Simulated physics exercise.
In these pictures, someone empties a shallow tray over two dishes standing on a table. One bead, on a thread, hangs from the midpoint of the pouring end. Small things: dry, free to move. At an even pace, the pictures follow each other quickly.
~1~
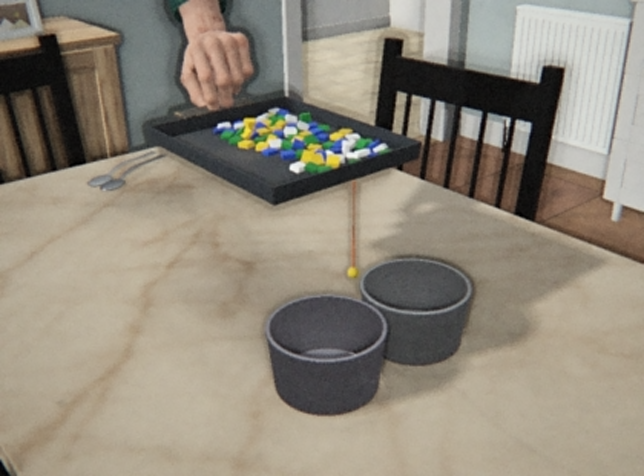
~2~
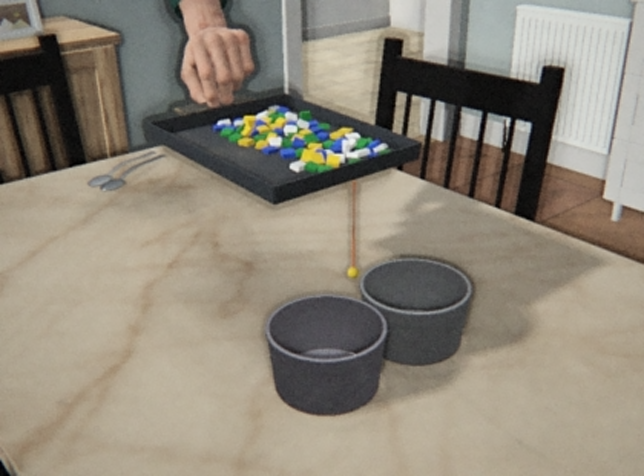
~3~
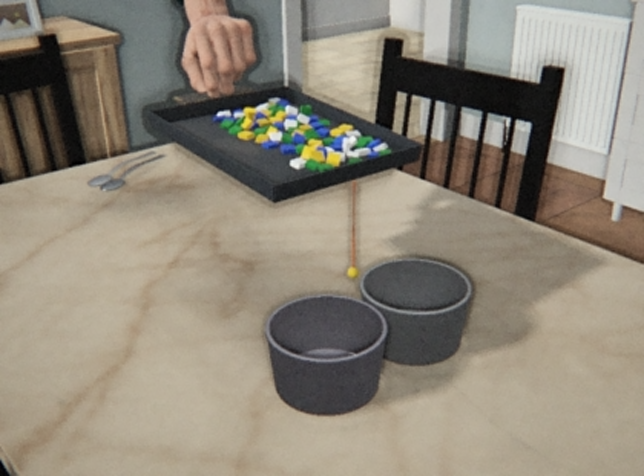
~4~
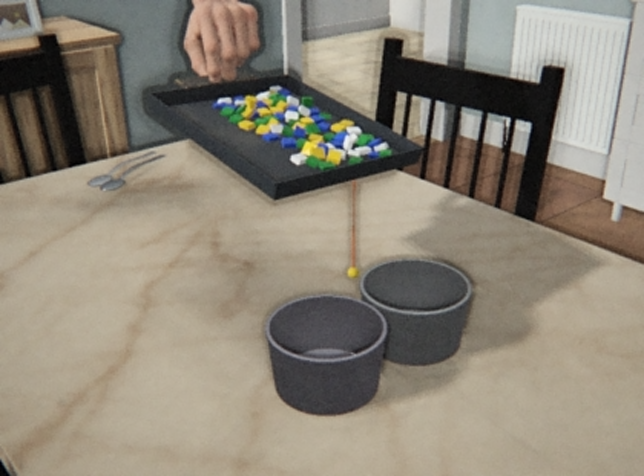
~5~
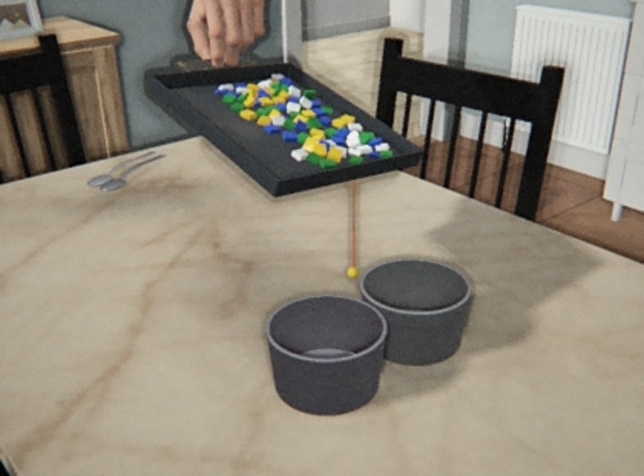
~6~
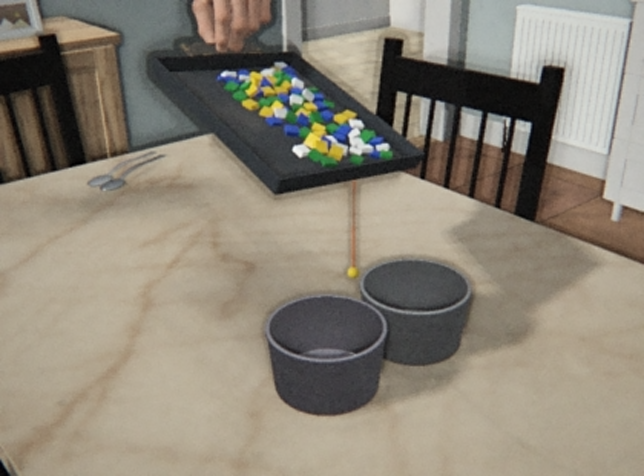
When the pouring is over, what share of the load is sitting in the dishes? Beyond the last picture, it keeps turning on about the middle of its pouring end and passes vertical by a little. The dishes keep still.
The dishes hold more than half of it.
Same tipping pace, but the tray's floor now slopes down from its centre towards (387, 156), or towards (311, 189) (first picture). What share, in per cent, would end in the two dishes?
Near 40 % and 80 %.
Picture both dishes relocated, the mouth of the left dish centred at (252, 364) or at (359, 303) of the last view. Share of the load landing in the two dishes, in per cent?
Respectively 10 % and 90 %.
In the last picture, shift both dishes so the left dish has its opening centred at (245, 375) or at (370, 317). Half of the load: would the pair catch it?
First shift, a minority share; second shift, a majority share.
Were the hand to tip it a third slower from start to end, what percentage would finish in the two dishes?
It would be some 90 in a hundred.
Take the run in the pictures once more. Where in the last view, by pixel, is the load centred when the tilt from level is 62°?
I'd mark the middle close to (375, 128).
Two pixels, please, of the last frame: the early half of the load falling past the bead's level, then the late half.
For the early half I get (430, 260), and for the late half (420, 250).
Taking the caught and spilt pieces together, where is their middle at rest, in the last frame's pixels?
Close to (419, 324) in the last view.
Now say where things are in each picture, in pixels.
The first picture shows corners of the pouring end at (274, 186) and (419, 142), level; middle of the load at (295, 138), mosaic tiles; left dish at (365, 376); right dish at (454, 328); bead on its thread at (354, 273).
The second picture shows corners of the pouring end at (274, 186) and (419, 142), level; middle of the load at (295, 136).
The third picture shows corners of the pouring end at (275, 184) and (420, 144), tipped barely, lowest at the right corner; middle of the load at (295, 131).
The fourth picture shows corners of the pouring end at (276, 182) and (421, 147), tipped a little, lowest at the right corner; middle of the load at (296, 124).
The fifth picture shows corners of the pouring end at (278, 179) and (422, 150), tipped a little, lowest at the right corner; middle of the load at (297, 116).
The sixth picture shows corners of the pouring end at (280, 177) and (422, 153), tipped clearly, lowest at the right corner; middle of the load at (299, 109); left dish at (365, 376); right dish at (454, 328).
Soon, tray tipped steeply; all on the tray.
A while on, tray tipped past a quarter turn; most on the tray; about a quarter in the right dish; a stray few outside both; a stray few in the air.
Towards the end, tray tipped past a quarter turn; a stray few in the left dish; most in the right dish; about a quarter outside both.
Finally, tray tipped past a quarter turn; a stray few in the left dish; most in the right dish; about a quarter outside both.
